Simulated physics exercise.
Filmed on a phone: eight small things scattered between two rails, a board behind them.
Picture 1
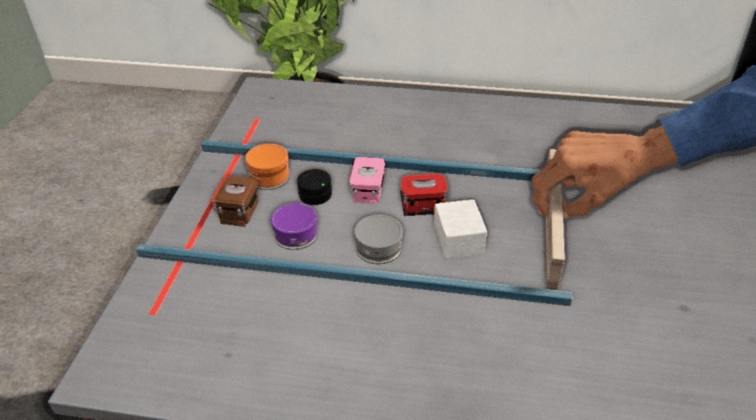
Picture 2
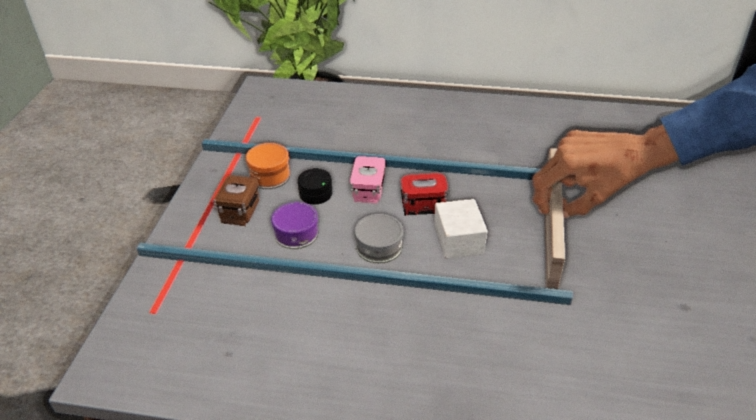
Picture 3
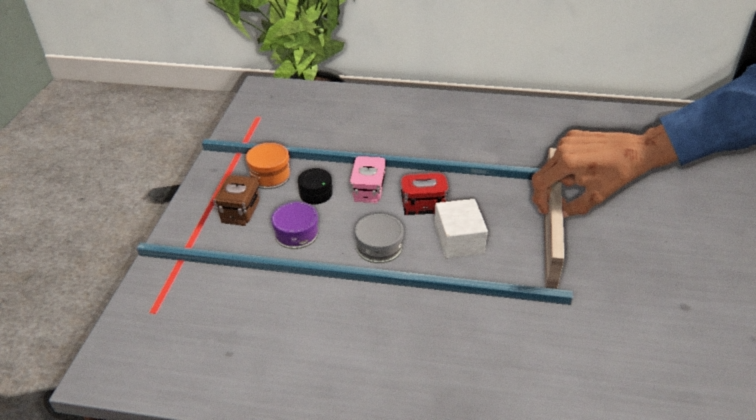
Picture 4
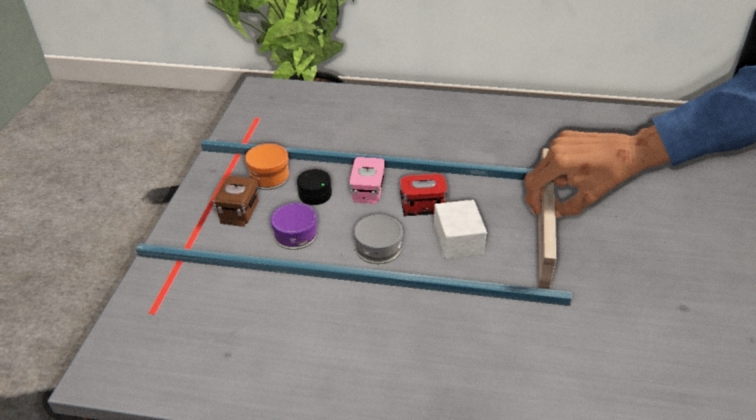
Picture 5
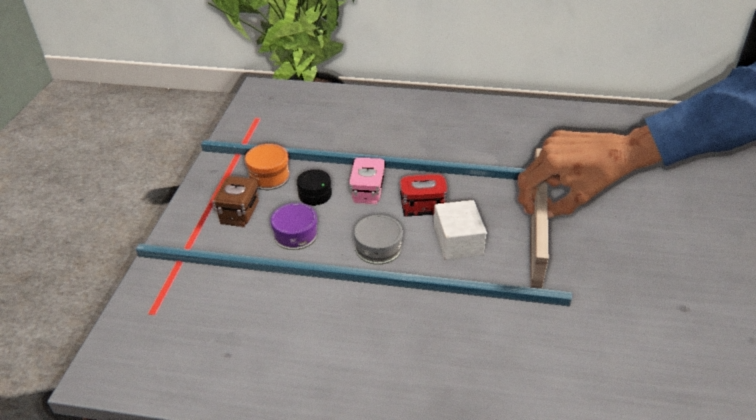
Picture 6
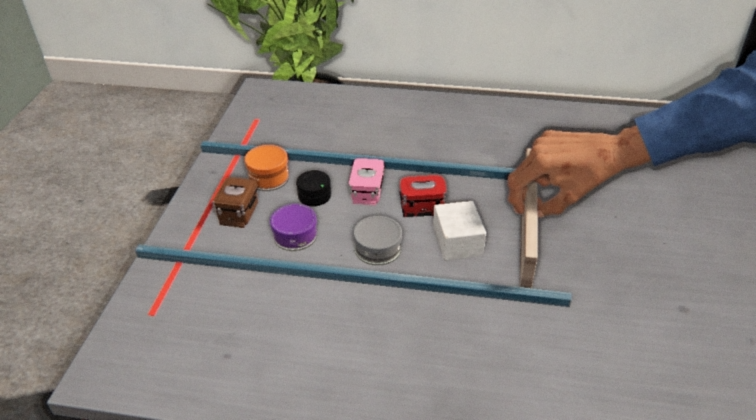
A wooden board held upright by a hand stays nearly still, then slides slightly left between two blue rails, while the eight small containers and blocks scattered ahead of it, near a red line, stay in place.
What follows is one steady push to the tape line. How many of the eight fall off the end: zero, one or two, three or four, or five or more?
As it turns out, the number that fall off is five or more.
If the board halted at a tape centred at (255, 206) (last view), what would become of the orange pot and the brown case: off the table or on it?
The orange pot comes down, the brown case tumbles off.
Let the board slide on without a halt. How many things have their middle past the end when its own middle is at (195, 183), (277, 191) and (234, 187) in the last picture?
Place by place, 5, 0 and 3.
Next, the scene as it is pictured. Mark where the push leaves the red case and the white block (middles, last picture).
The red case at (201, 172), the white block at (189, 197).
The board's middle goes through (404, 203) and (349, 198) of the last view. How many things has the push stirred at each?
First 5, then 8.
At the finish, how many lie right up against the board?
3 of them.
A little later, none off yet; brown case at rest near (237, 202); orange pot at rest near (267, 168); purple tin at rest near (294, 228).
Next, none off yet; brown case shifted about its own width near (211, 202); orange pot shifted about its own width near (239, 158); purple tin shifted about its own width near (235, 226).
When it is over, the number that fall off is five or more; down, pink case, black lid, purple tin, orange pot and brown case.
